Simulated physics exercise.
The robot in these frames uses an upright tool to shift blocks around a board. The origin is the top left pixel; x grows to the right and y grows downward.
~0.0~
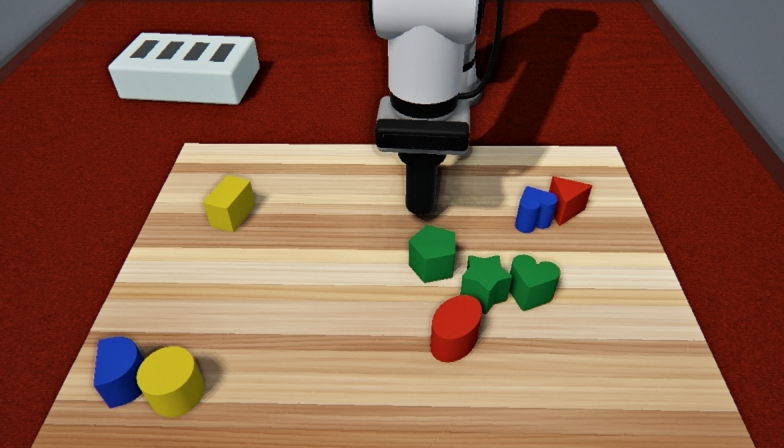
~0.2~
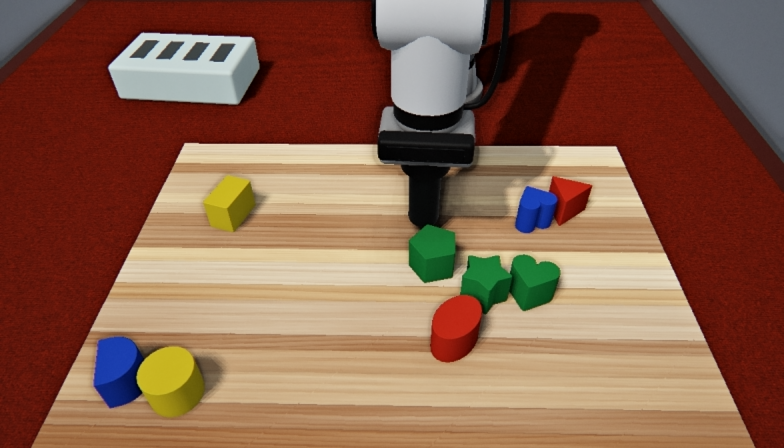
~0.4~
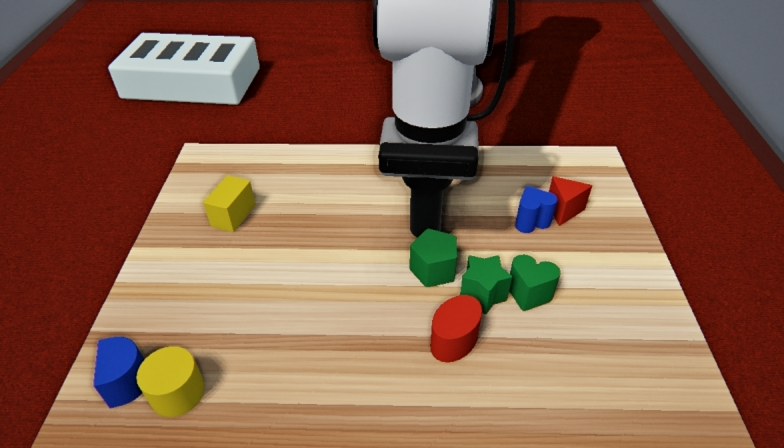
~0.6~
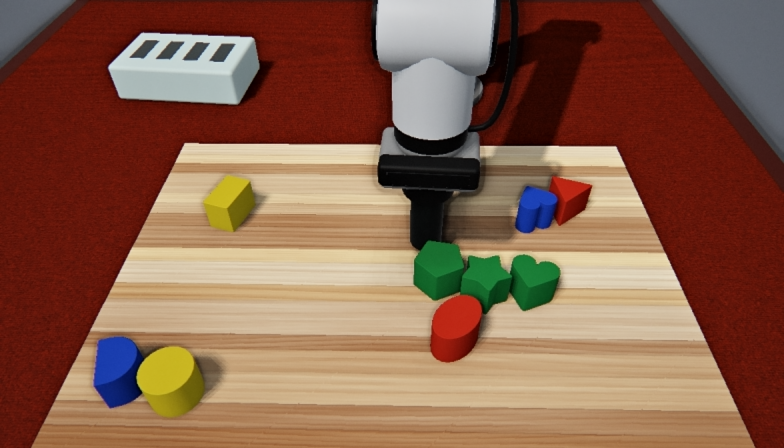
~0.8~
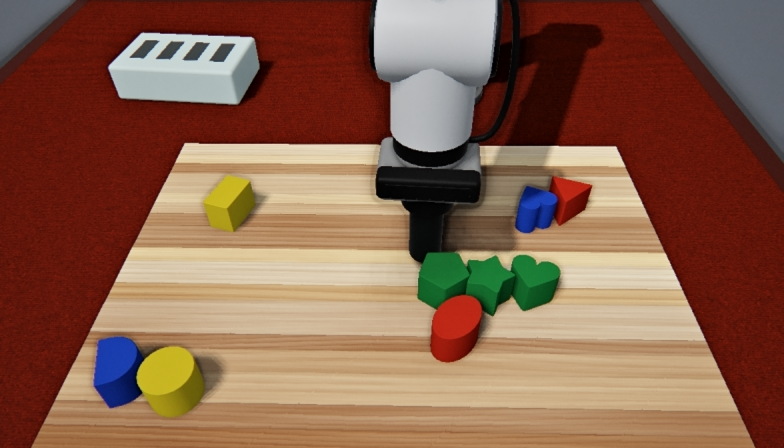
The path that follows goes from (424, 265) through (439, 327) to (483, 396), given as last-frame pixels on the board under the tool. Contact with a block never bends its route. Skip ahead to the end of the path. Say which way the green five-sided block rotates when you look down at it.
In a top view, it turns counterclockwise.
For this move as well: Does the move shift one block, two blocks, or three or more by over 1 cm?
It looks like three or more blocks will be pushed more than about 1 cm.
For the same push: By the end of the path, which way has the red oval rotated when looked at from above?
Rotates clockwise.
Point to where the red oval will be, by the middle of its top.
When the path ends, it will be at (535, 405).
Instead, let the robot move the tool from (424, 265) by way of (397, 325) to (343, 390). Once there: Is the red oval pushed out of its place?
I'd say yes.
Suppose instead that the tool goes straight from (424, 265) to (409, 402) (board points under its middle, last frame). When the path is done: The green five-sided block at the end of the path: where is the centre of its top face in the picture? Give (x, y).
It should be at (460, 306) by then.
On the path given first. One third of the way, tool at (434, 294); green five-sided block at (467, 304), turned 40° anticlockwise; red oval at (474, 341), turned 50° clockwise; green star at (500, 281), turned 50° anticlockwise.
Two thirds of the way, tool at (450, 339); green five-sided block at (497, 334), turned 95° anticlockwise; red oval at (502, 378), turned 85° clockwise; green star at (500, 281), turned 50° anticlockwise.
At the end, tool at (485, 385); green five-sided block at (512, 338), turned 120° anticlockwise; red oval at (535, 405), turned 75° clockwise; green star at (500, 281), turned 50° anticlockwise.
